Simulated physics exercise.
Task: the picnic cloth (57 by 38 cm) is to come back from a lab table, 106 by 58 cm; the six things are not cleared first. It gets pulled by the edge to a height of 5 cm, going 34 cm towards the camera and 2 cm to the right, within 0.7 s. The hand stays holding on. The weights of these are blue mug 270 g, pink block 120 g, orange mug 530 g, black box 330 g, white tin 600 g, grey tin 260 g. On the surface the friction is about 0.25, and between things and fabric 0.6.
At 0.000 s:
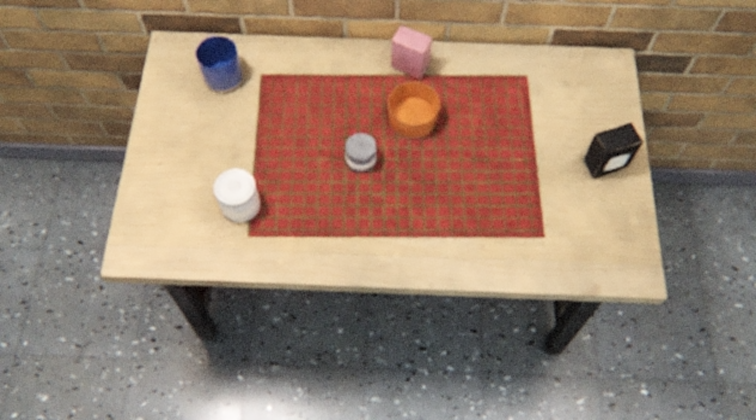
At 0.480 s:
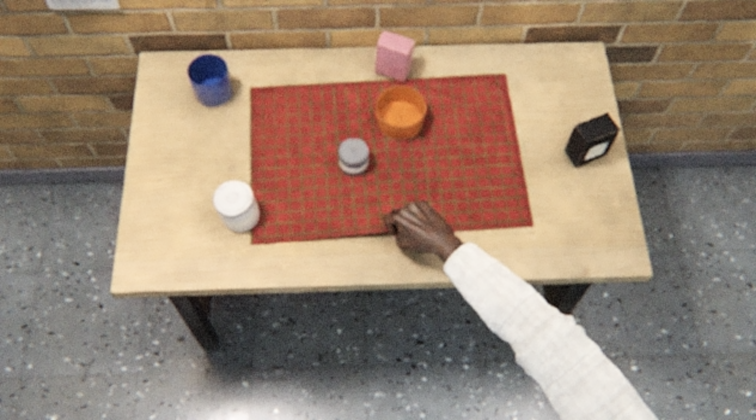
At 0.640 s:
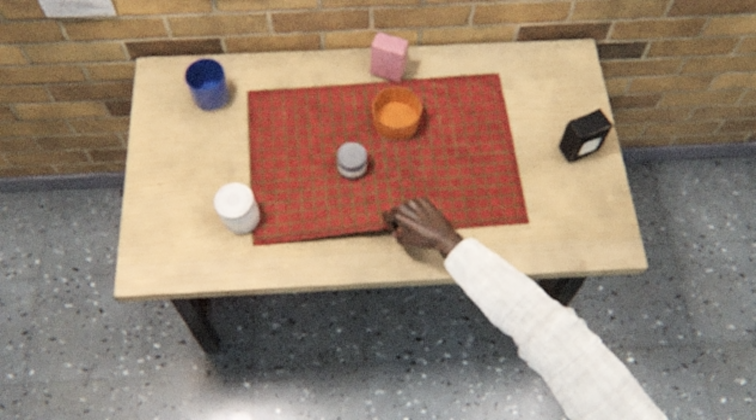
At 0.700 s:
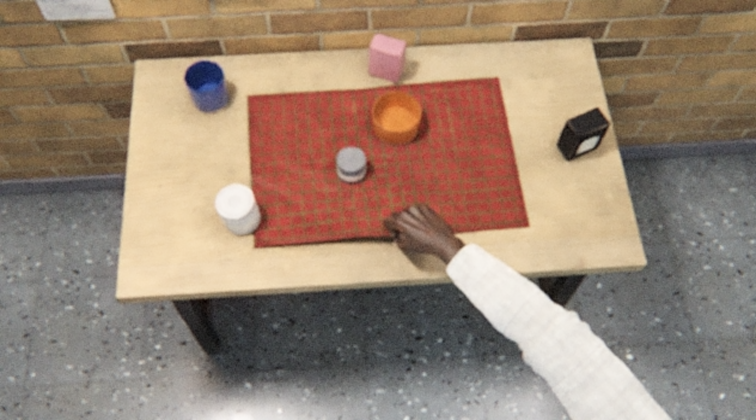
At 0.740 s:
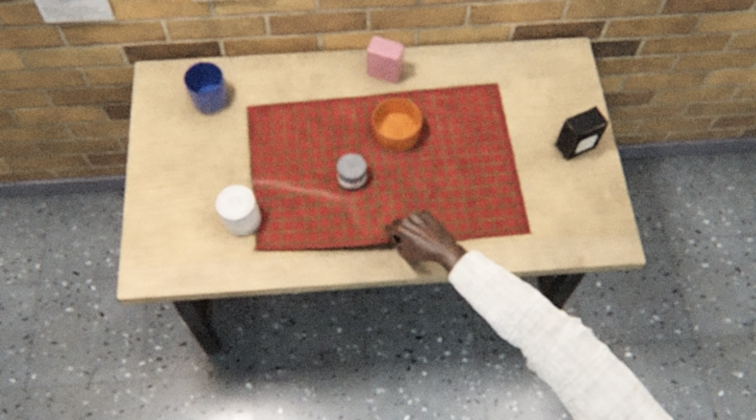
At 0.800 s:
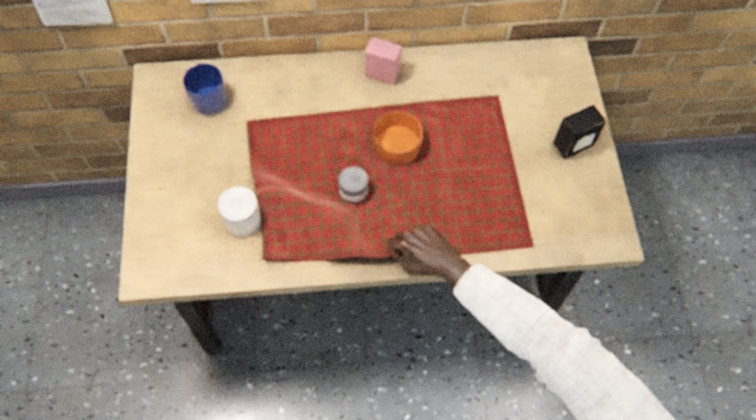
A hand drags the red cloth toward the viewer, carrying the orange mug and grey tin.
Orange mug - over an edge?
Yes, it is going to leave its support.
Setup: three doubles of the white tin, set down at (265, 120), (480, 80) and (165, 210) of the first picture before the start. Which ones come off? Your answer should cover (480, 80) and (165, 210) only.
Taking them as listed: Is left on top, then is left on top.
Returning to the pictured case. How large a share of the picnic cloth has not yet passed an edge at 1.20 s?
Roughly 35%.
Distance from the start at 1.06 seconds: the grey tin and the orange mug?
Approx. shift - grey tin: 25 cm; orange mug: 25 cm.
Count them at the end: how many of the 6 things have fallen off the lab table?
It adds up to 2.
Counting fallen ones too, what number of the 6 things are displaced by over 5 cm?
The total comes out at 2.
By 0.9 s, 85 % of the picnic cloth is still over the top; orange mug 15 cm off its start, grey tin 15 cm off its start.
By 1.1 s, 60 % of the picnic cloth is still over the top; orange mug 25 cm off its start, grey tin 26 cm off its start.
By 1.2 s, 35 % of the picnic cloth is still over the top; orange mug 33 cm off its start at (418, 247), grey tin 36 cm off its start at (373, 325).
By 1.3 s, 20 % of the picnic cloth is still over the top; orange mug 40 cm off its start, grey tin over the edge.
By 2.9 s, 0 % of the picnic cloth is still over the top; orange mug over the edge, grey tin over the edge.
